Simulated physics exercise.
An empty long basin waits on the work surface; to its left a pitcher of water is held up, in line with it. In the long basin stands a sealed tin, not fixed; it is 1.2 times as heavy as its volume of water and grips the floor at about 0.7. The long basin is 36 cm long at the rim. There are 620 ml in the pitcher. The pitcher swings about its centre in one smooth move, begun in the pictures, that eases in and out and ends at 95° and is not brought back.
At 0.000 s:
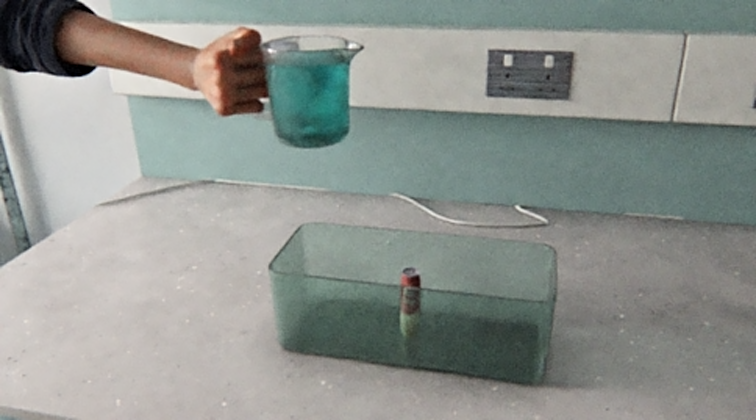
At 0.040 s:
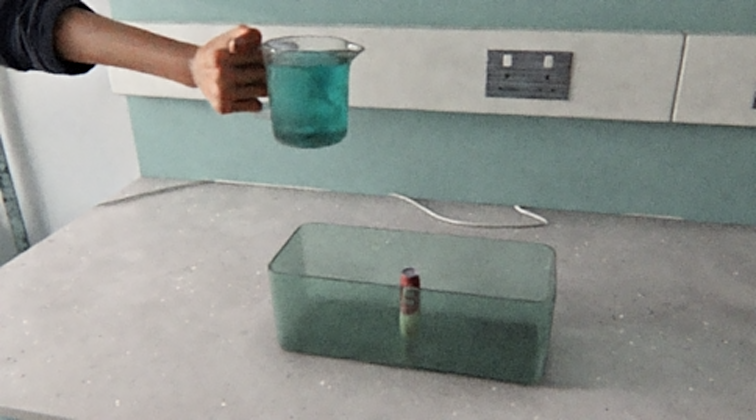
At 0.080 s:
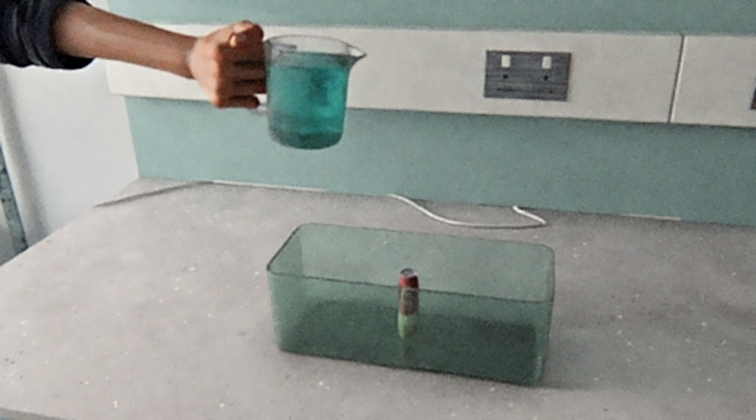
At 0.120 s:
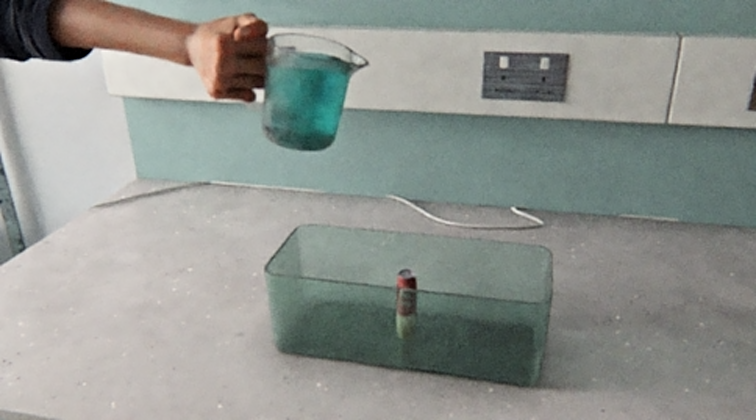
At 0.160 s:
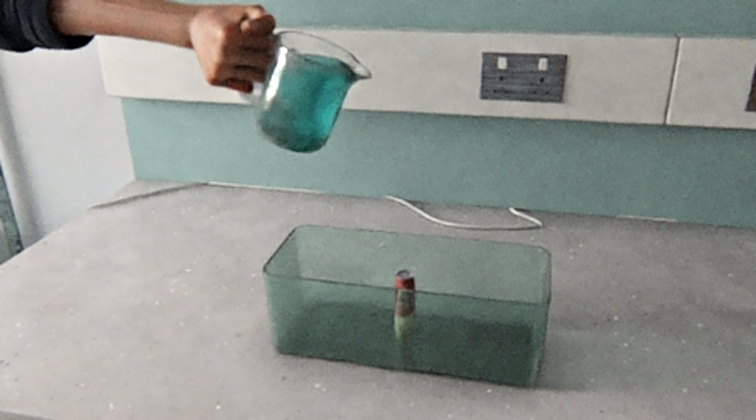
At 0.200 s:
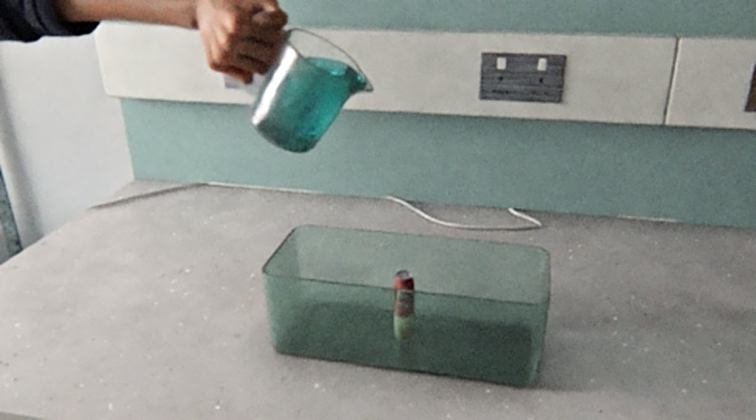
A hand gripping a glass pitcher of blue-green water held it up almost still, then tilted it steadily to the right above a long, clear green basin with a small red-topped tin standing in it.
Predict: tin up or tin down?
It keeps standing.
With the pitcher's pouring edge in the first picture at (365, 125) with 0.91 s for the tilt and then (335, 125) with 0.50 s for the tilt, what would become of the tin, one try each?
First it topples; then it goes over.
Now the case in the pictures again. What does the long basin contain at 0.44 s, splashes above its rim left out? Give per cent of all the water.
Some 5 per cent.
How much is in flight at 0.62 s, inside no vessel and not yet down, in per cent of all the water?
About 28 per cent.
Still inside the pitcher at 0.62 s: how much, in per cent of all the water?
About 22 per cent.
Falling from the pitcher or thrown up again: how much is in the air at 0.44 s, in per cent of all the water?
About 36 per cent.
Then, 0.44 s in, the tilt is 92° and 59 per cent is still to pour; the tin stands where it began.
Then, 0.62 s in, the tilt is 95° and 23 per cent is still to pour; the tin stands where it began.
Then, 0.80 s in, the tilt is 95° and 8 per cent is still to pour; the tin stands where it began.
Then, 1.00 s in, the tilt is 95° and 3 per cent is still to pour; the tin stands where it began.
Finally, the tin stands where it began.
